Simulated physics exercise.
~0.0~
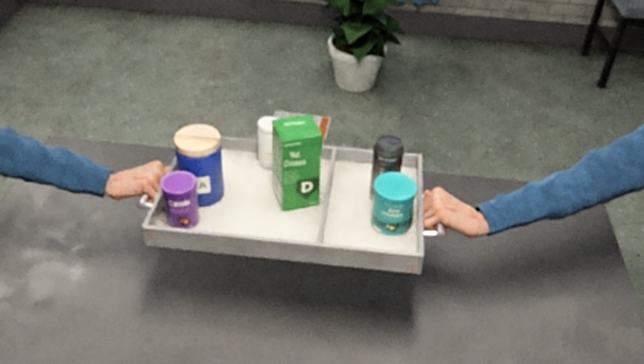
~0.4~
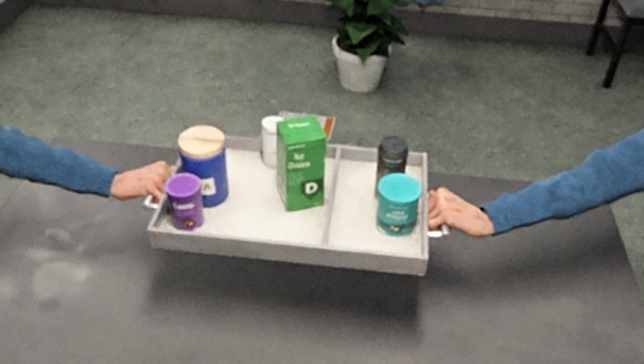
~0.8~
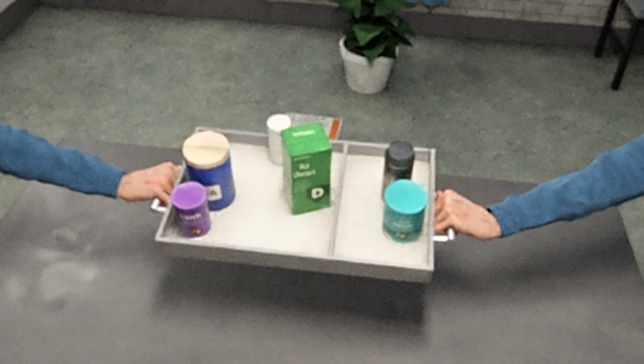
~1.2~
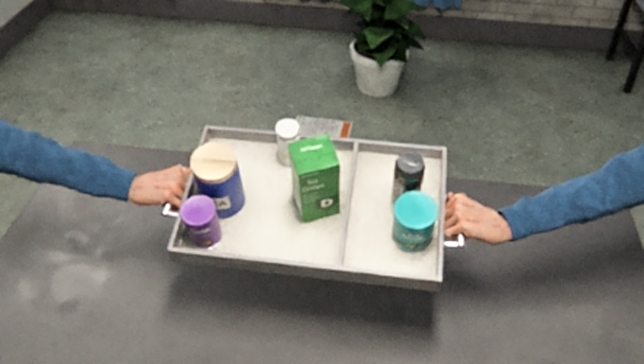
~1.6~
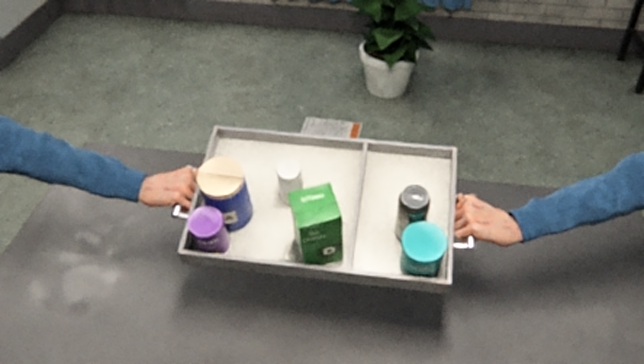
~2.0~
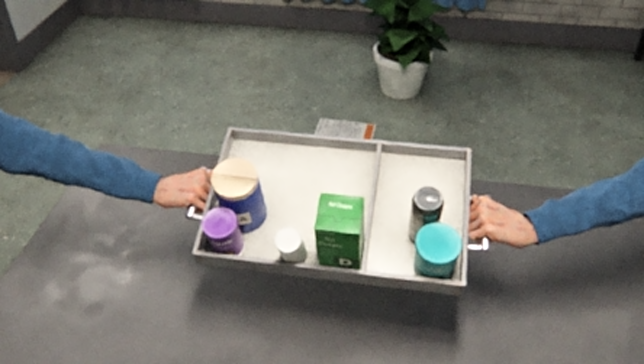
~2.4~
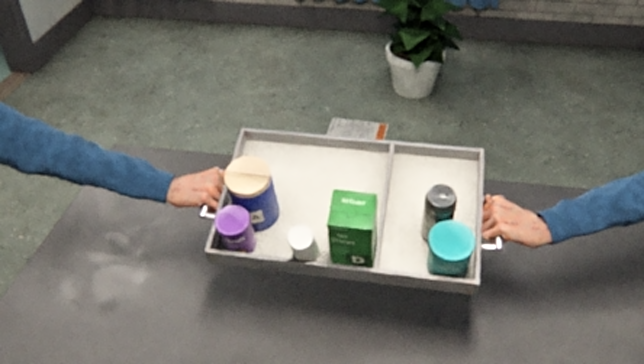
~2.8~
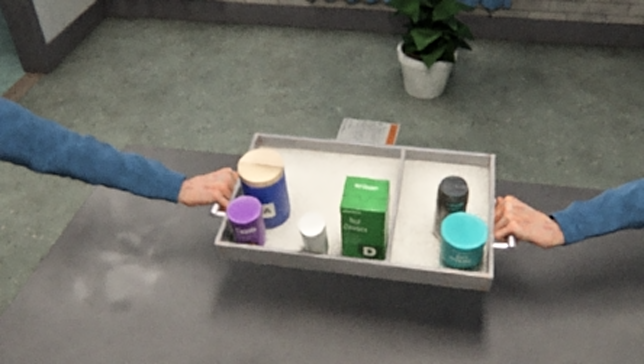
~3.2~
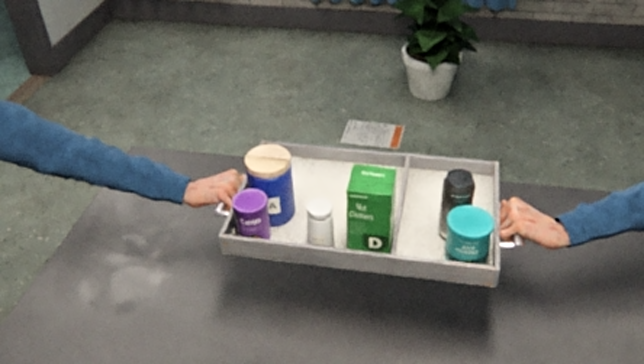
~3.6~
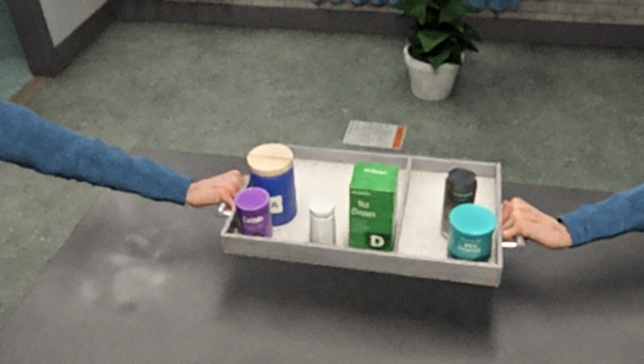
Above a dark tabletop, two hands hold a divided tray of six containers and tip its near edge down, sending the white shaker, green carton and others sliding toward the near rim, then level it again, with every container still upright and the shaker resting near the front.
